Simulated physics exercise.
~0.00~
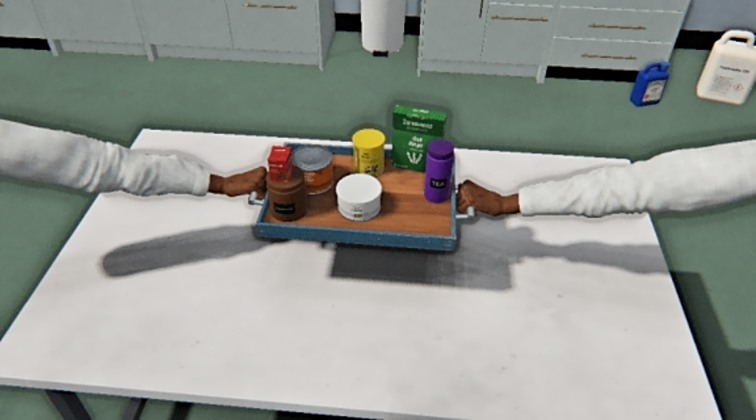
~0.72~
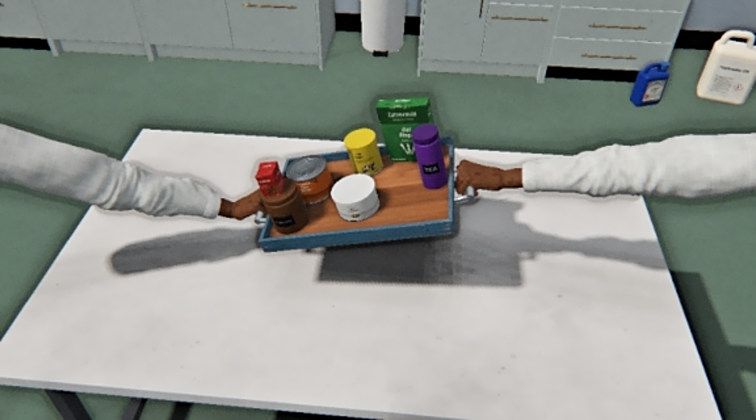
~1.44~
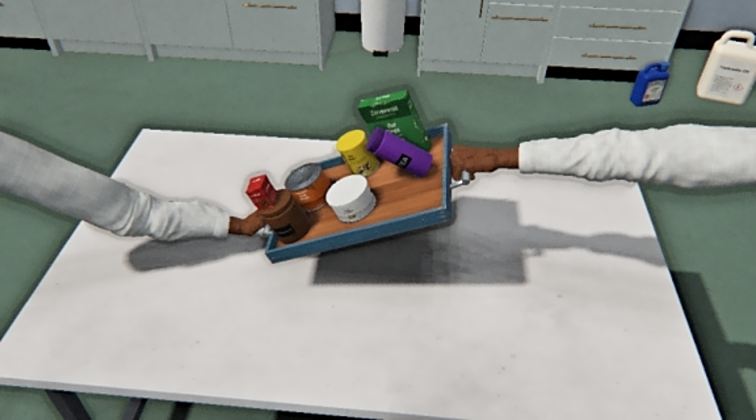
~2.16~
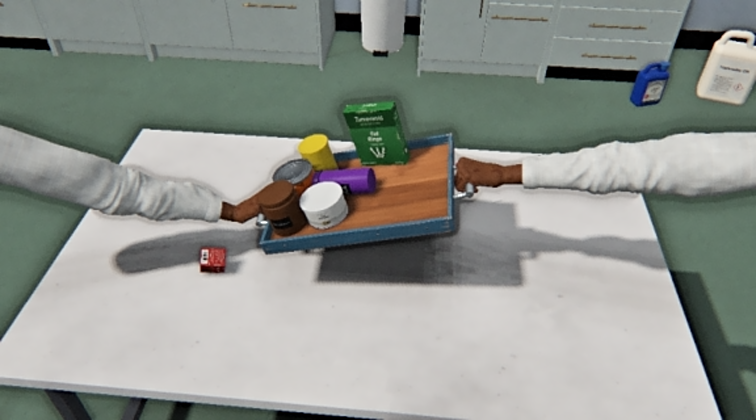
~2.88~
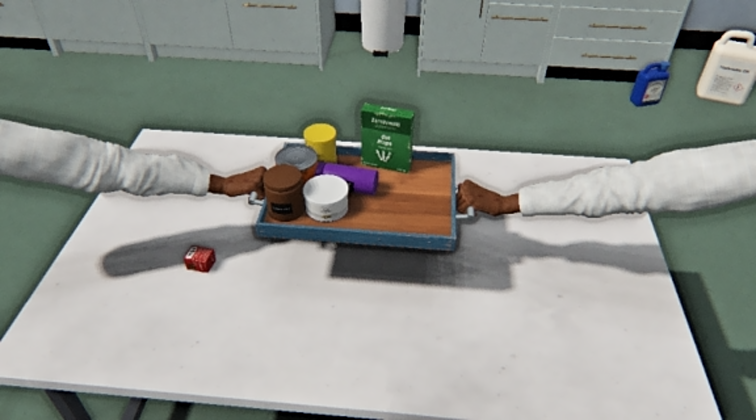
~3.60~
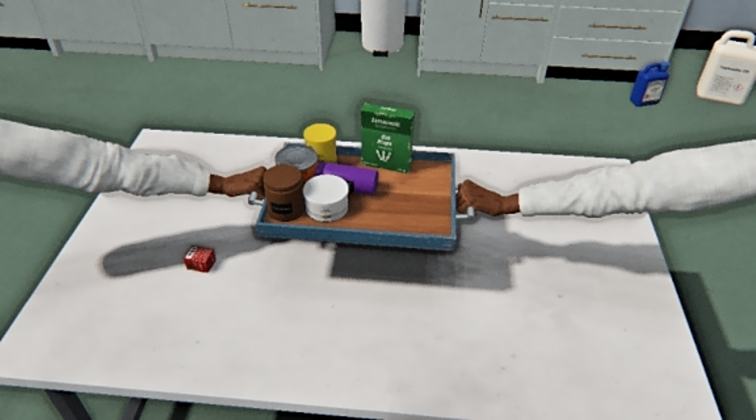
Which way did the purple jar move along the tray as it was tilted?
The purple jar moved to the left, ending up on its side near the white tub.
